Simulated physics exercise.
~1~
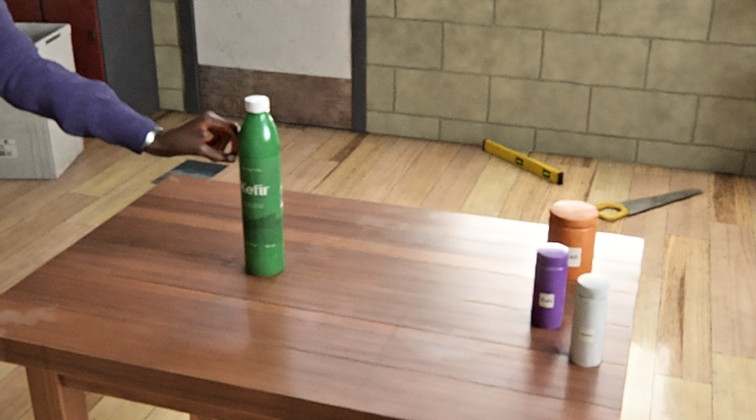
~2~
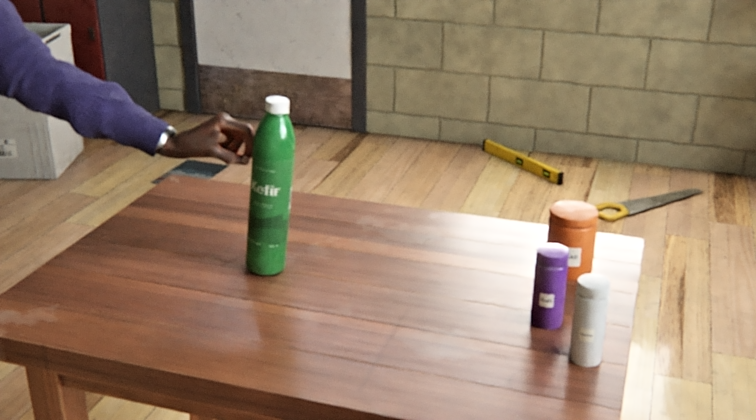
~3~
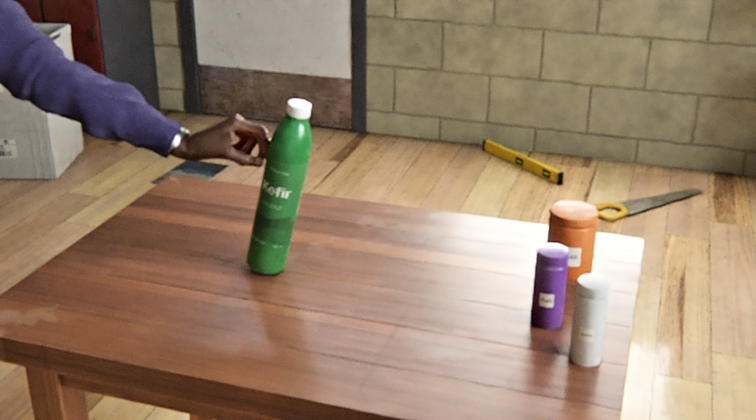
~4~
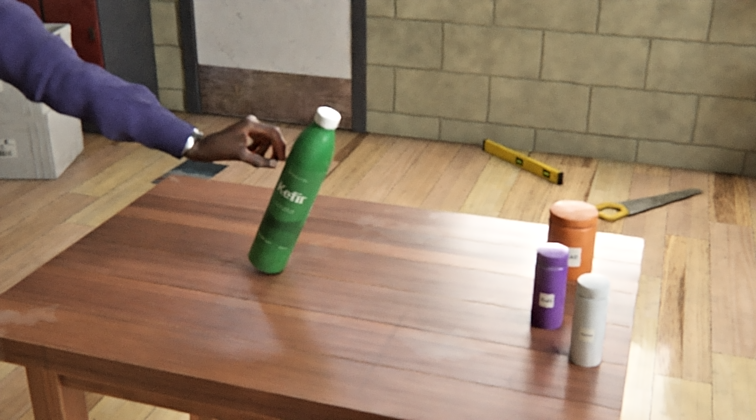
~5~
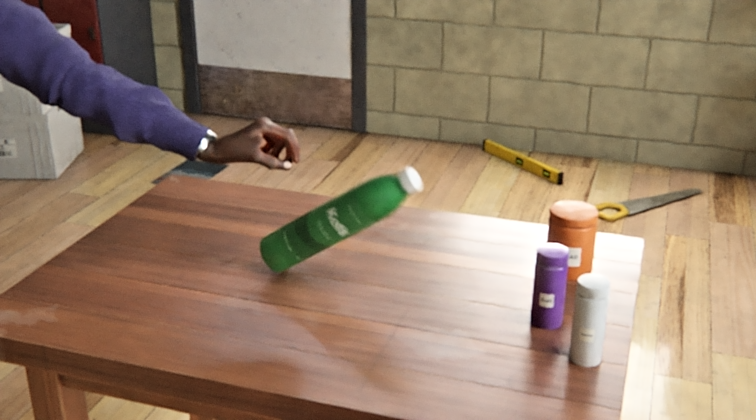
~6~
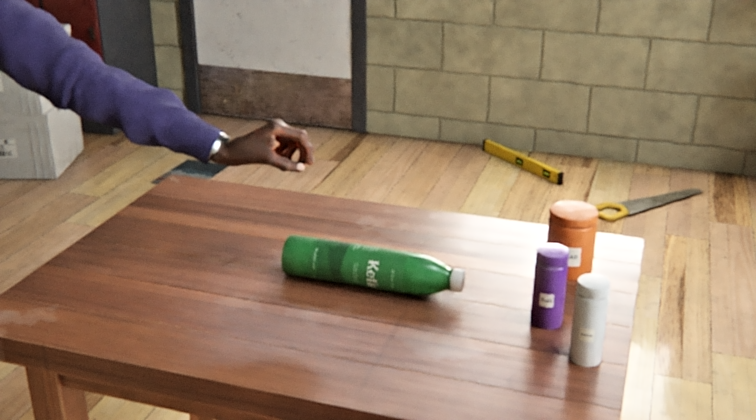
A tall green bottle with a white cap stands toward the left of a wooden table, seen from slightly above in a room with a plank floor and a pale block wall. An orange jar, a purple shaker and a white shaker stand together at the right, with a yellow level and a saw on the floor behind. A hand in a purple sleeve reaches from the left and pushes the bottle's upper part rightward. The bottle leans further and further, then topples away from the hand. It ends lying on its side, cap toward the untouched containers, the hand hovering behind.
